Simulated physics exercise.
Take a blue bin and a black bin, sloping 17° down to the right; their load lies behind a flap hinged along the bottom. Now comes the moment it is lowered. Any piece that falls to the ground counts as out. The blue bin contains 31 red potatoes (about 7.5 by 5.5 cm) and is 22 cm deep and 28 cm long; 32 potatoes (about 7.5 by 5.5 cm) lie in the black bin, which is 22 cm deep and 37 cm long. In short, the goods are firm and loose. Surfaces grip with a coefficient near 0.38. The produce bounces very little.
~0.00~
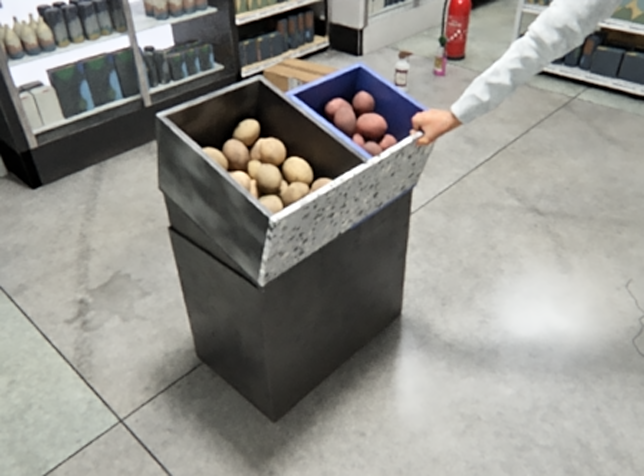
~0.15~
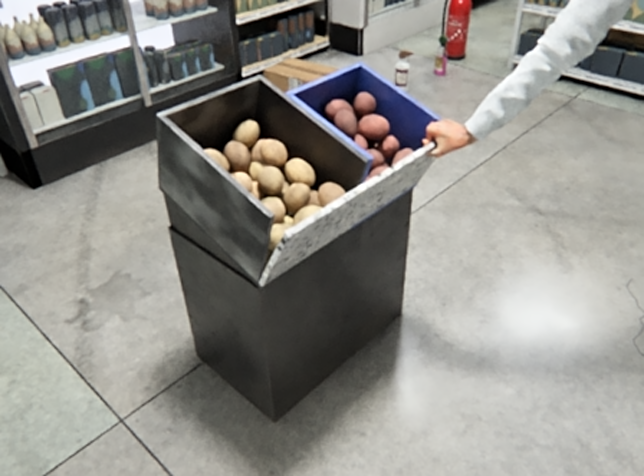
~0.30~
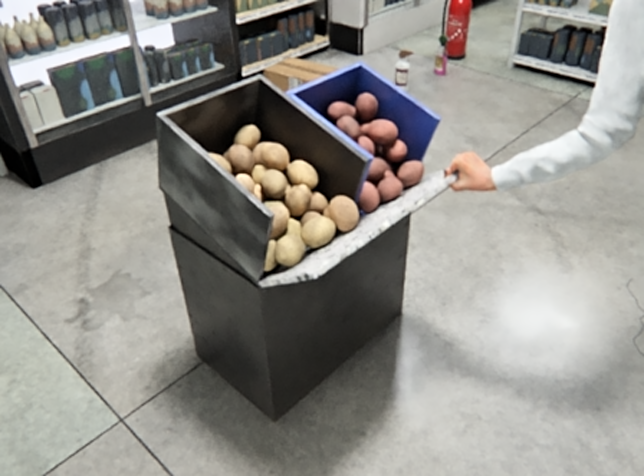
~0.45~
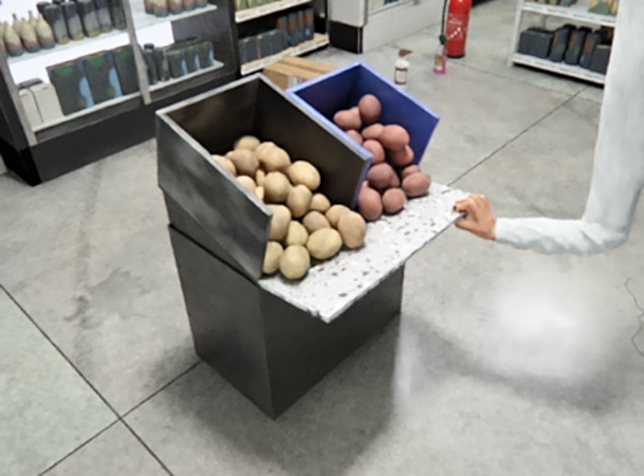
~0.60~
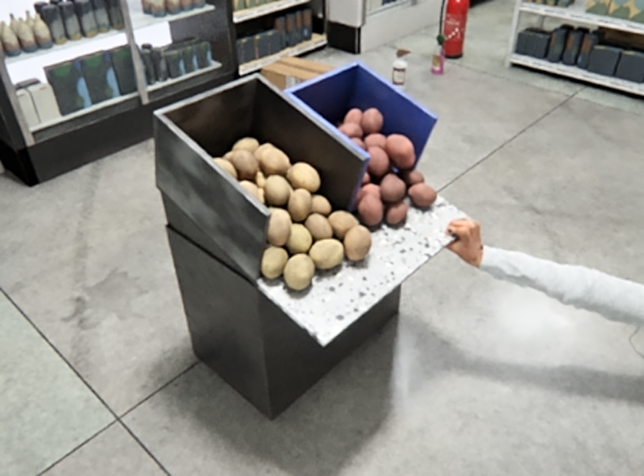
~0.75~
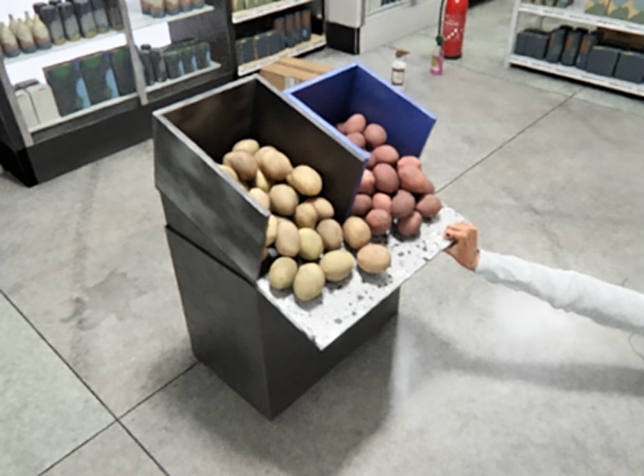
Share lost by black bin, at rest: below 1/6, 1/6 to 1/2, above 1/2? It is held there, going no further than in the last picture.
Above 1/2.
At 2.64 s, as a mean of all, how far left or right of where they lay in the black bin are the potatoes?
I'd say close to 78 cm toward the right.
After 1.05 s, blue bin 30 in, 1 out and black bin 31 in, 1 out.
After 1.43 s, blue bin 19 in, 12 out and black bin 23 in, 9 out.
After 1.96 s, blue bin 6 in, 25 out and black bin 15 in, 17 out.
Final count (at 2.64 s), blue bin 1 in, 30 out and black bin 0 in, 32 out. Asked share, 32 of 32, 100 per cent.
